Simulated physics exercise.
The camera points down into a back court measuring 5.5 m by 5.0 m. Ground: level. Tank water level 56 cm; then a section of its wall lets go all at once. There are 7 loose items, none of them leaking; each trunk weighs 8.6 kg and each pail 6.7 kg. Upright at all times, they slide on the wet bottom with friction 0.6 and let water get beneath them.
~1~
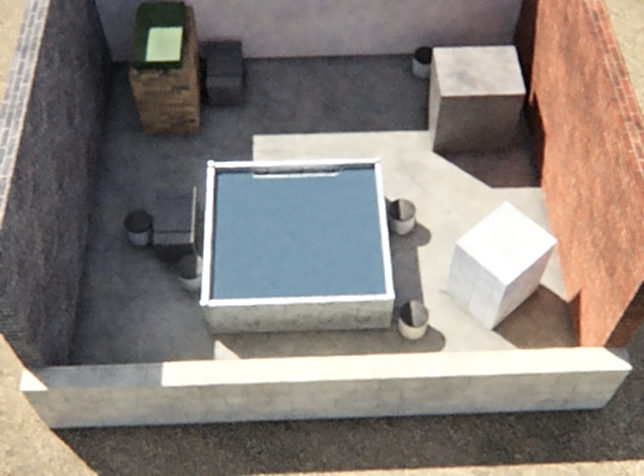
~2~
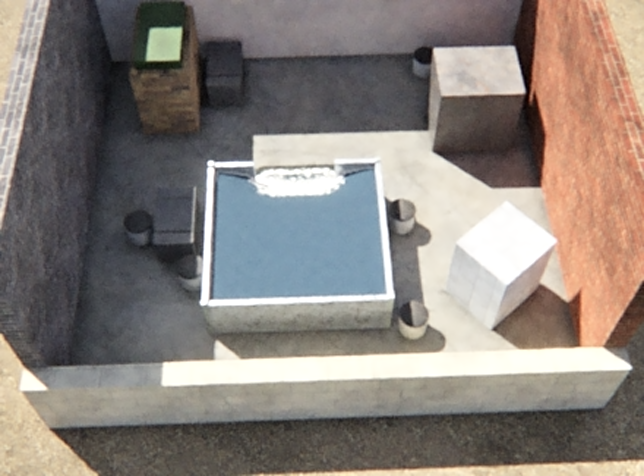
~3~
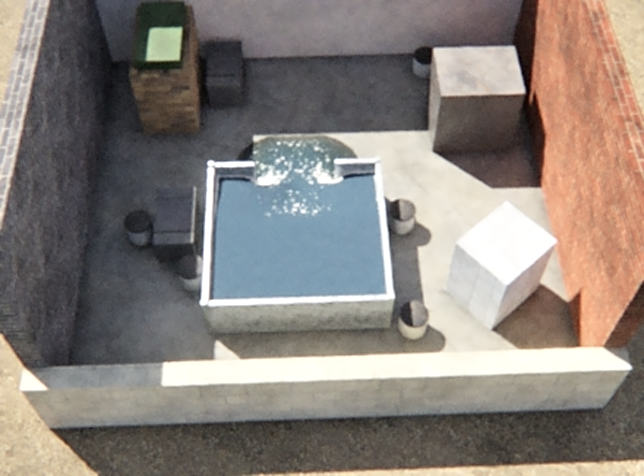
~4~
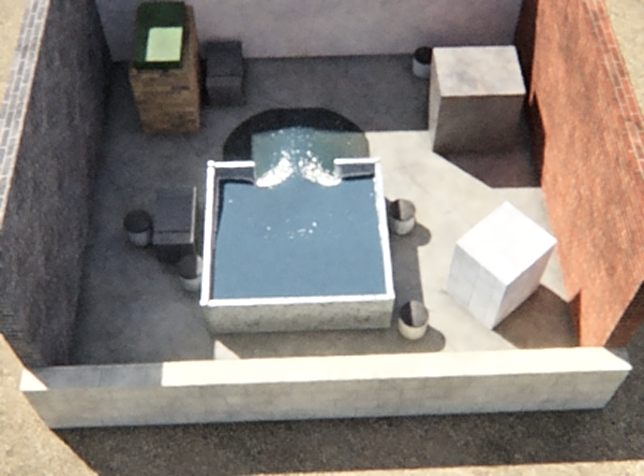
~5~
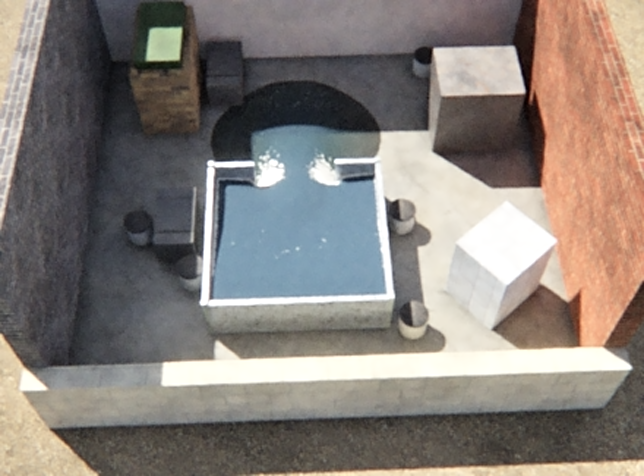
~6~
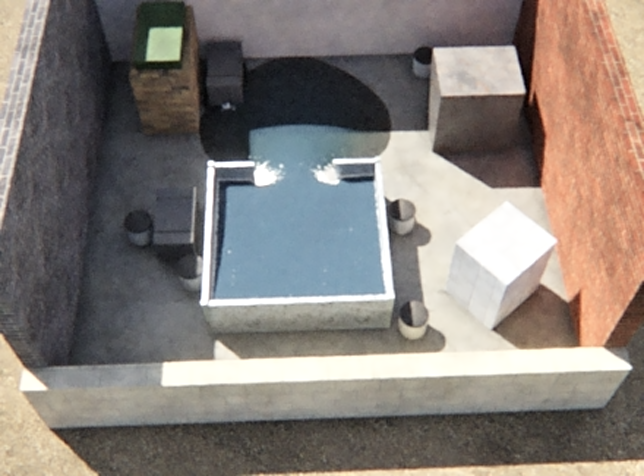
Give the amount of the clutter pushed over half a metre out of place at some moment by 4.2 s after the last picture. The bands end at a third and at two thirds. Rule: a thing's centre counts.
Expect the count to work out shy of one third.
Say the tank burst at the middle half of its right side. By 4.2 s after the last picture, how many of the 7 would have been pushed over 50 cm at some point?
So the tally would be 2.
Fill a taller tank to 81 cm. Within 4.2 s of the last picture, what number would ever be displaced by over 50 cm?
You'd get 1 in that case.
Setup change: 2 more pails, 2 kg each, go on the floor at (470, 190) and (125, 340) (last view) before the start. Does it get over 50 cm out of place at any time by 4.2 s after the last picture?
Result in order: Not exceeded; not exceeded.
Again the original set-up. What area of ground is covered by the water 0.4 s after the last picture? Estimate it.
About 9.0 m2.
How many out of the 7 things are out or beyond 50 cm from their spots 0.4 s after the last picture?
Result: 0.
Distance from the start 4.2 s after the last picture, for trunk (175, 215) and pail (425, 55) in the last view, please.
Going in order, that's 5 cm for one and 120 cm for the other.
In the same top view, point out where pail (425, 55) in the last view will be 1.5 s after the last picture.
It ends up close to (486, 62).
Then, 0.4 s after the last picture 0 of 7 are over 50 cm from their spots; 1 afloat.
Then, 1.5 s after the last picture 1 of 7 are over 50 cm from their spots; 1 afloat.
Then, 2.8 s after the last picture 1 of 7 are over 50 cm from their spots; 2 afloat.
Then, 4.2 s after the last picture 1 of 7 are over 50 cm from their spots, and 1 have been at some point; 3 afloat.
